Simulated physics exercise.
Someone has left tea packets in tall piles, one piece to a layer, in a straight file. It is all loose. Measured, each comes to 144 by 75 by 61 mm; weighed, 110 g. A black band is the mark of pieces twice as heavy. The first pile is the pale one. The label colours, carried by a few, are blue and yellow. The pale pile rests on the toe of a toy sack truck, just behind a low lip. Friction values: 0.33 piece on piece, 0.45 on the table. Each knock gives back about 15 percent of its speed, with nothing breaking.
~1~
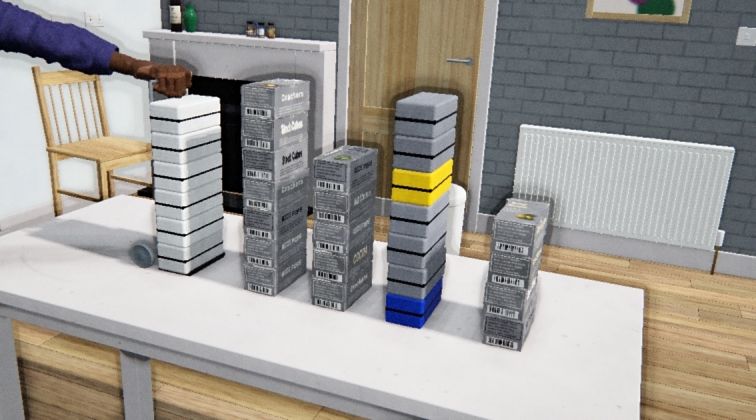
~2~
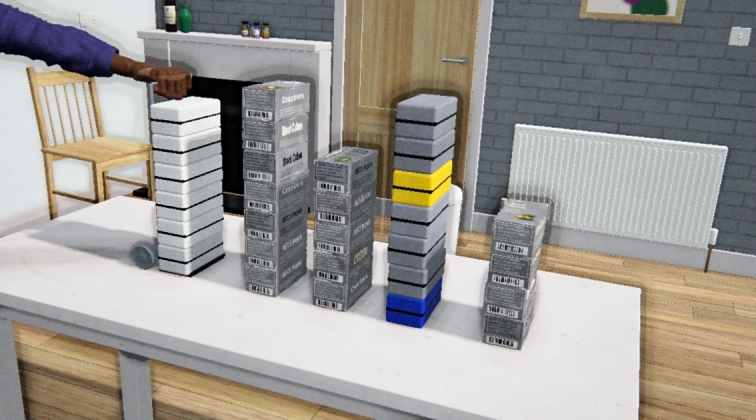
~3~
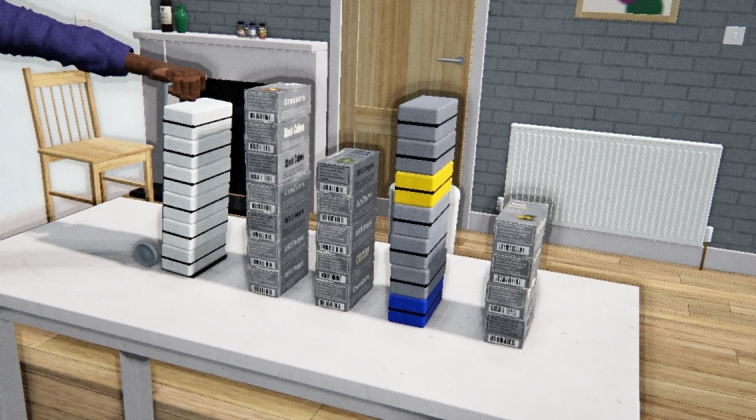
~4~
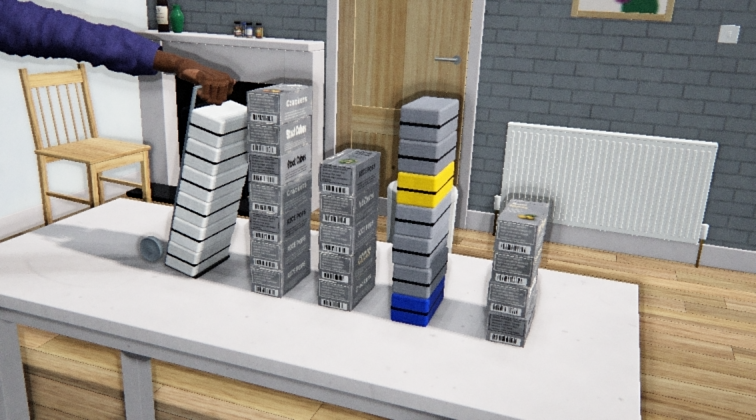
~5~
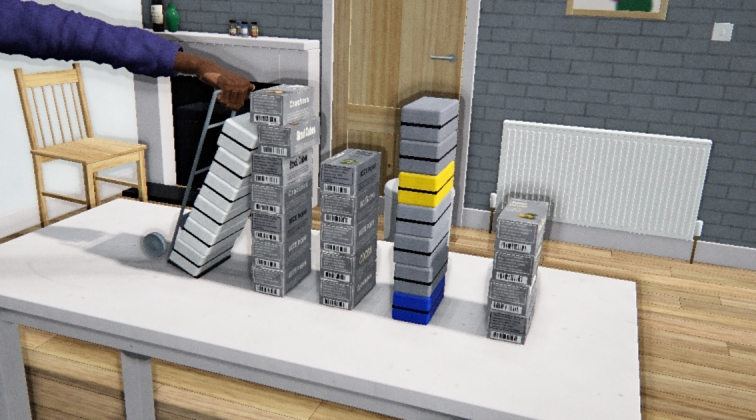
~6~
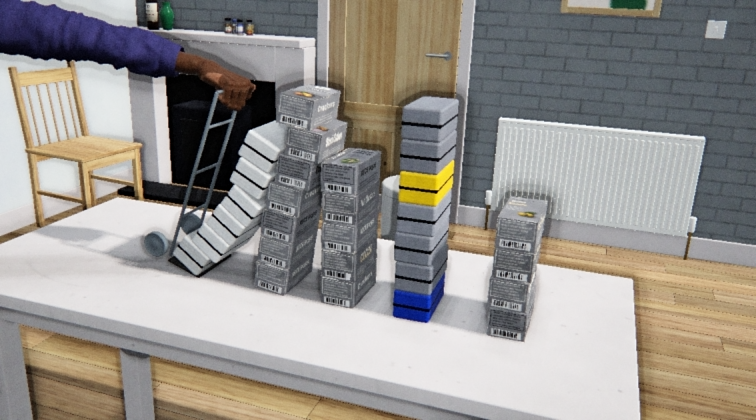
On a white tabletop in a room with a radiator, a hand tilts a small hand truck rightward, leaning a pale stack of packets into the tall grey stack beside it, whose upper packets shift right while the farther stacks stay upright.
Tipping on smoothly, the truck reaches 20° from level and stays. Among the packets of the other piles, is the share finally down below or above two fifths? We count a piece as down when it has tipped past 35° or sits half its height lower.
Above.
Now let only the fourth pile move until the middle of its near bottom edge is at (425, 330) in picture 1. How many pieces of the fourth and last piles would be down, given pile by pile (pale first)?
The fourth pile would have 7 down and the last pile 4.
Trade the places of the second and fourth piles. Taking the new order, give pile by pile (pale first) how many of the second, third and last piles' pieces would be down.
Down tally in the new order: Second = 6, third = 4, last = 3.
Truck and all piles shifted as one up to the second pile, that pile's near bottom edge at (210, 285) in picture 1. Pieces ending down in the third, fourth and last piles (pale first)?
Pile by pile, you'd see third at 4, fourth at 7 and last at 3 down.
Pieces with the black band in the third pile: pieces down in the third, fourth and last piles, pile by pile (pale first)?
Count down, pile by pile - third 5, fourth 7, last 4.
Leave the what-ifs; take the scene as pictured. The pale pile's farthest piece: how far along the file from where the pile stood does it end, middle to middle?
38 cm.
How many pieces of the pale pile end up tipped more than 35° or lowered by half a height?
Count: 6 pale pieces.
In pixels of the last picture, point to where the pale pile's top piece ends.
Look for the top piece around pixel (354, 219).
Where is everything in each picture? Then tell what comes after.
In the first picture (pixels give the middle of a visible side; the camera moves round a little), truck frame 0° forward; yellow packet (411, 188); blue packet (403, 312); none of the others has stirred.
The second picture shows truck frame 0° forward; yellow packet (412, 189).
The third picture shows truck frame 5° forward, top of the pale pile leaning 5°; yellow packet (413, 190); none of the others has stirred.
The fourth picture shows truck frame (189, 125) 14° forward, top of the pale pile leaning 14°; yellow packet (416, 191); none of the others has stirred.
The fifth picture shows truck frame (205, 128) 20° forward, top of the pale pile leaning 25°; yellow packet (417, 190); one has shifted.
The sixth picture shows truck frame (207, 128) 20° forward, top of the pale pile leaning 28°; yellow packet (418, 189); blue packet (411, 308); steepest lean 8°, the packet at (303, 145); movement in 7 of them.
Then, 0.37 s past the last view, 6 of the pale pile down; 5 of the 23 other packets down; yellow packet 9° from how it stood; blue packet 9° from how it stood.
Then, 0.95 s past the last view, 6 of the pale pile down; 22 of the 23 other packets down; yellow packet 70° from how it stood, 15 cm lower; blue packet 37° from how it stood.
In the end, 6 of the pale pile down; 23 of the 23 other packets down; yellow packet 47° from how it stood, 95 cm lower; blue packet 37° from how it stood. That is 100 per cent. From the last view, middles, blue packet near (438, 289).
